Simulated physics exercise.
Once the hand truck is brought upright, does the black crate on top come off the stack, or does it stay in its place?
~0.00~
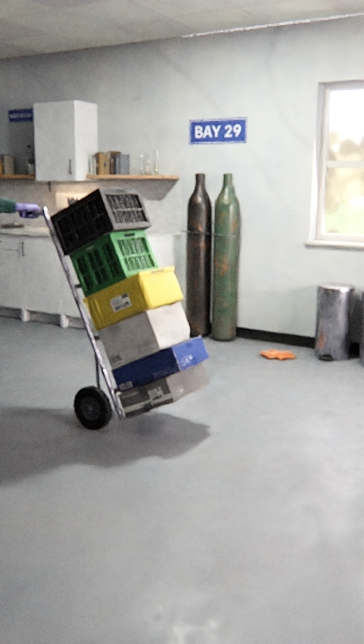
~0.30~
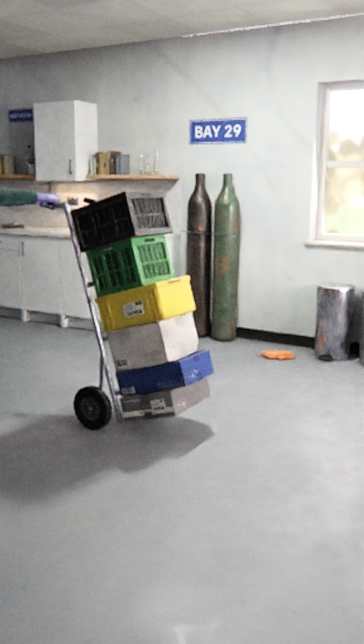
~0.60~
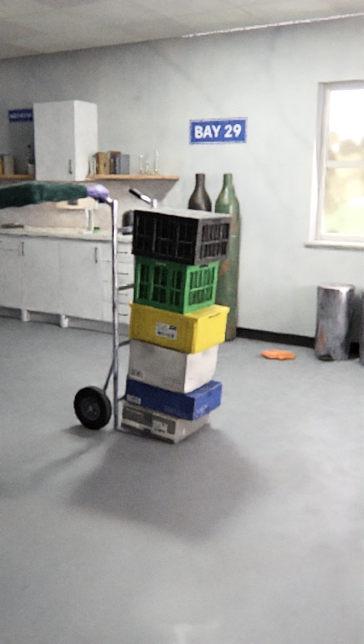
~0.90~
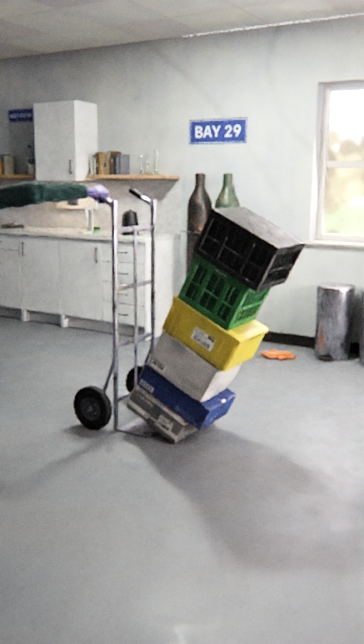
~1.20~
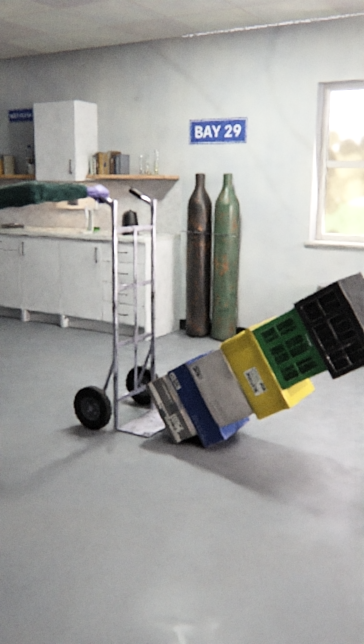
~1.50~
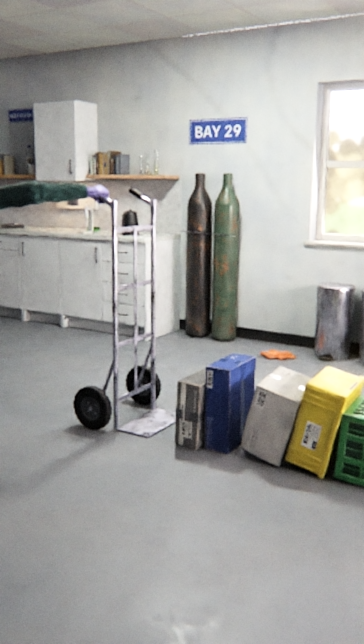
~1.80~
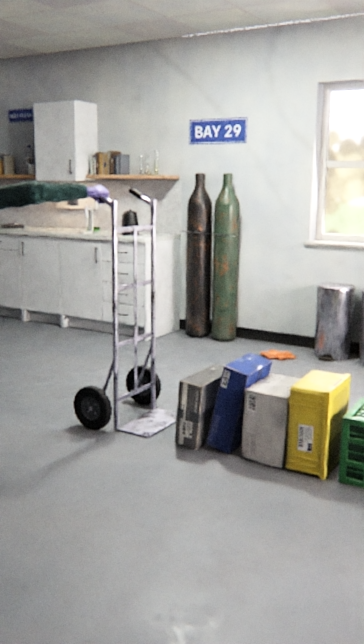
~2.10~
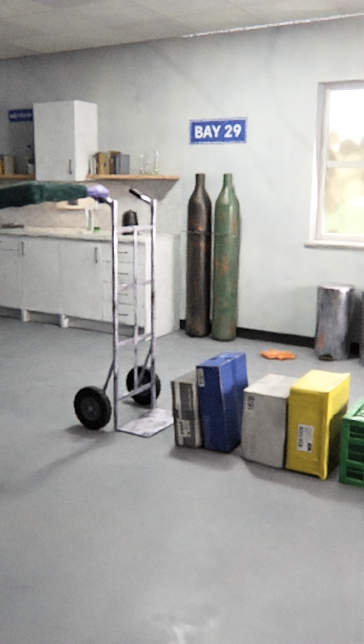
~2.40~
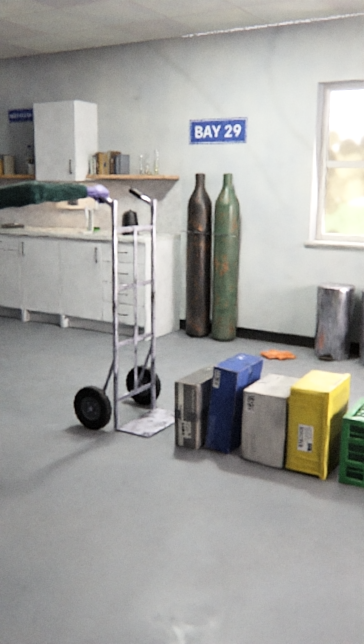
The black crate comes off the stack. It pitches over to the right with the rest of the load and goes out of view.
